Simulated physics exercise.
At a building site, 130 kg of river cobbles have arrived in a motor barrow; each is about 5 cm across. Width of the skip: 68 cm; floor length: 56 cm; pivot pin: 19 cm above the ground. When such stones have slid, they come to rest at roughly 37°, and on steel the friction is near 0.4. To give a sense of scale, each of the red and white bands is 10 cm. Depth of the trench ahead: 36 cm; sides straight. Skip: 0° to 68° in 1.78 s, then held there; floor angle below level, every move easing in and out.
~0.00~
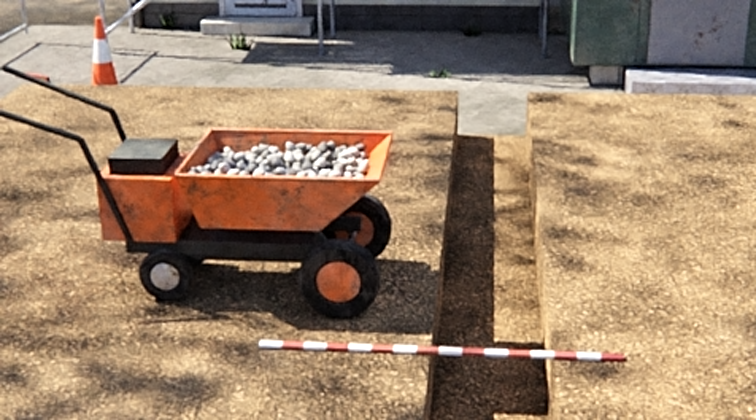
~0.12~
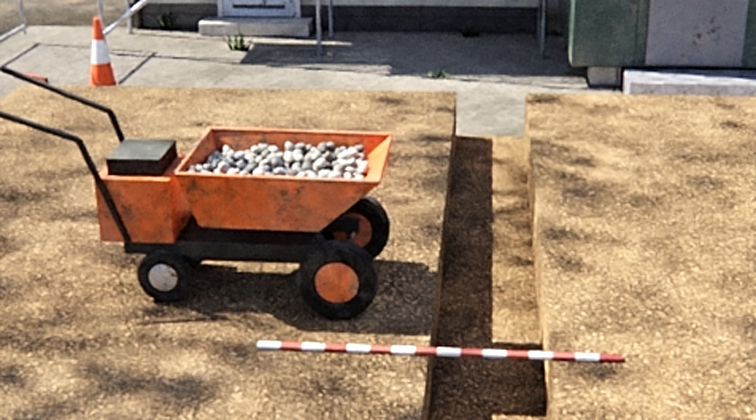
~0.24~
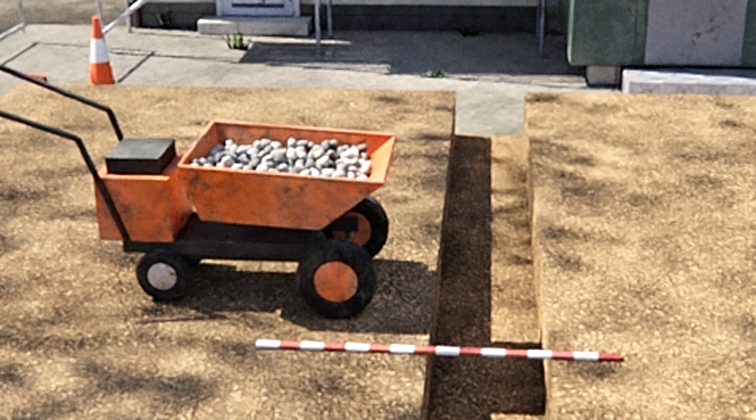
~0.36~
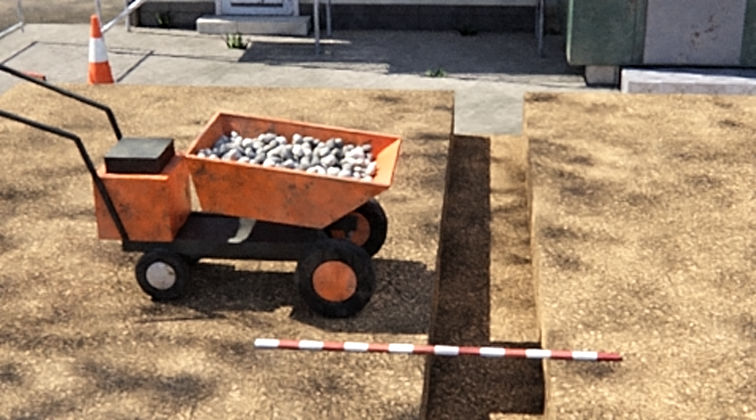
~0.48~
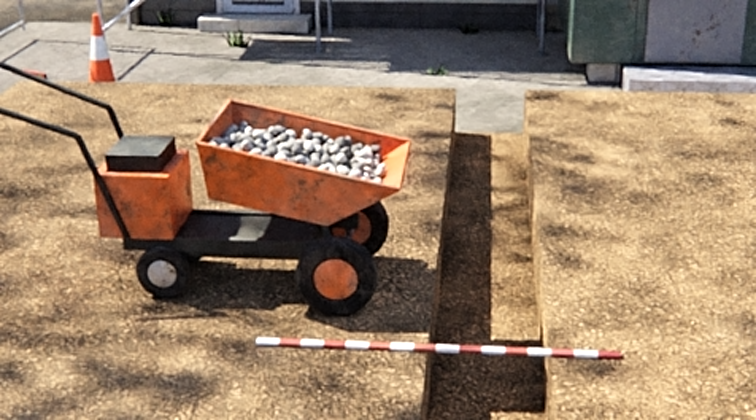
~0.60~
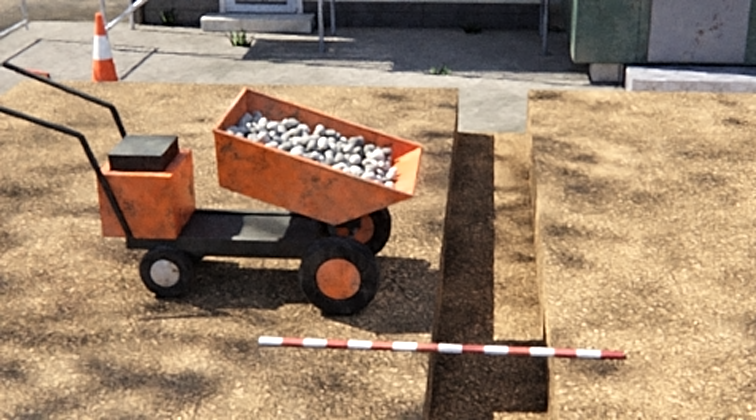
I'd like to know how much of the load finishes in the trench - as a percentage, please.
Somewhere near 100 per cent of it finishes in the trench.
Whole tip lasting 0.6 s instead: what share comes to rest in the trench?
That would give about 90 percent.
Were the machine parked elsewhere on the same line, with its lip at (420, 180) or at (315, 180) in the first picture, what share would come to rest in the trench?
It'd be around 70 per cent and after that around 90 per cent.
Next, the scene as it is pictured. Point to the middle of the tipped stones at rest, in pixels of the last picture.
I'd point somewhere around (507, 342).
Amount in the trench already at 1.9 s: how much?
Close to 60 per cent at that time.
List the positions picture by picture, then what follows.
Lip at (380, 181), floor tilted 0°, highest stones at (312, 156), in the first frame.
Lip at (380, 182), floor tilted 1°, highest stones at (311, 156); the stones move at 0.1 m/s on average, in the second frame.
Lip at (384, 183), floor tilted 3°, highest stones at (298, 151); the stones move at 0.2 m/s on average, in the third frame.
The skip is at 7°, its lip at (390, 186); the top of the load is at (240, 147); the stones move at 0.3 m/s on average, in the fourth frame.
Lip at (400, 190), floor tilted 12°, highest stones at (241, 135); the stones move at 0.4 m/s on average, in the fifth frame.
The skip is at 18°, its lip at (412, 196); the top of the load is at (256, 126); the stones move at 0.5 m/s on average, in the sixth frame.
After 1.3 s the floor is at 58°; 100 % in the skip; the foremost stones are at (461, 240).
After 1.9 s the floor is at 68°; 38 % in the skip, 62 % in the trench; the foremost stones are at (542, 334).
After 2.2 s the floor is at 68°; 12 % in the skip, 88 % in the trench; the foremost stones are at (546, 341).
After 4.2 s the floor is at 68°; 0 % in the skip, 100 % in the trench; the foremost stones are at (545, 322).
